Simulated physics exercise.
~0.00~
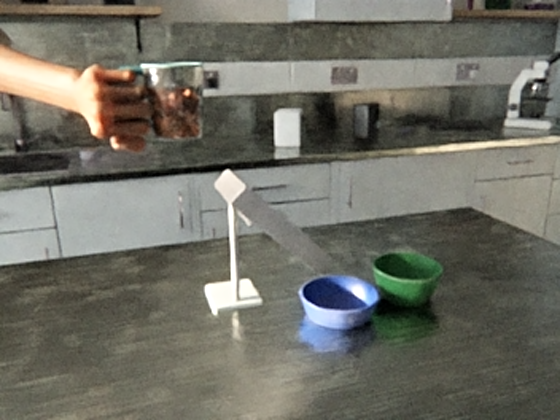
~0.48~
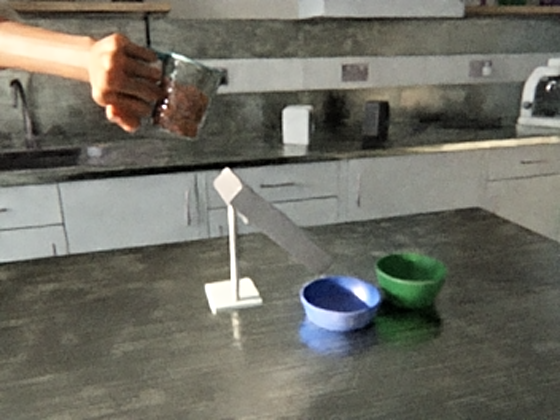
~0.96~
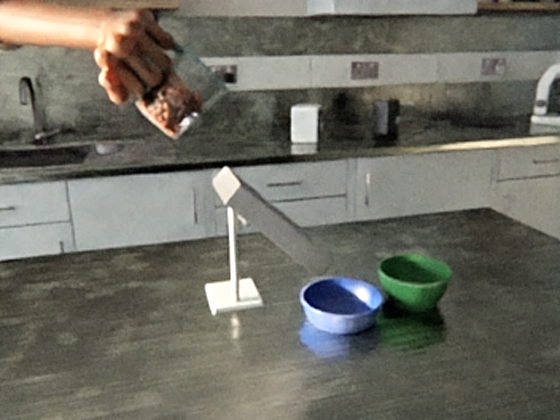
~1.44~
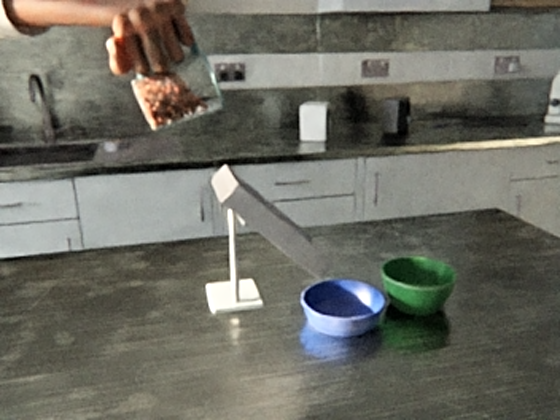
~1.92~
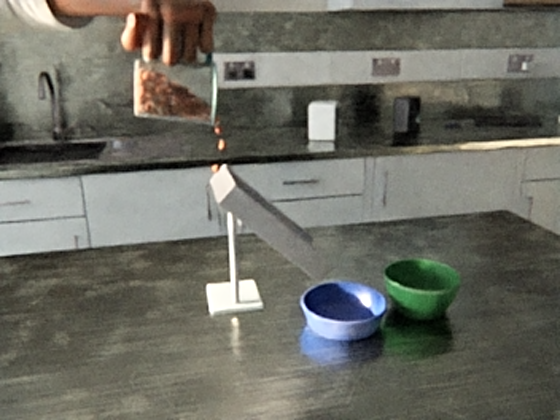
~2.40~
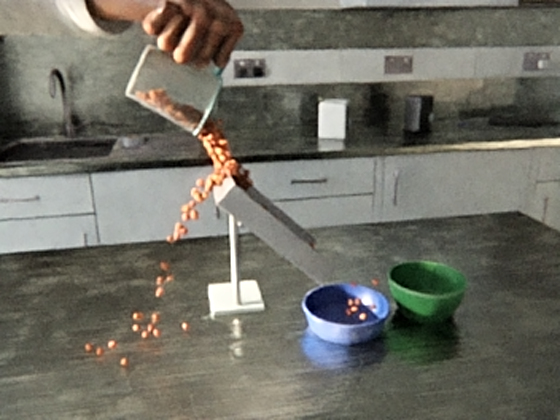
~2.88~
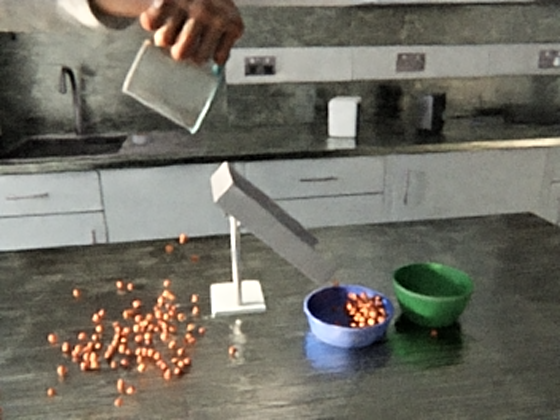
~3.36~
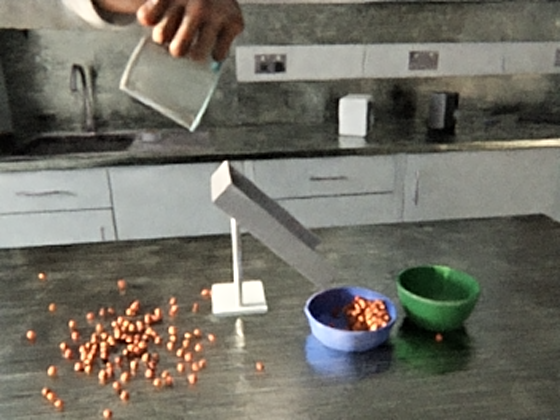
A hand tips a clear cup of orange-brown pellets over a slope, half landing in the blue dish, the rest scattering on the table.
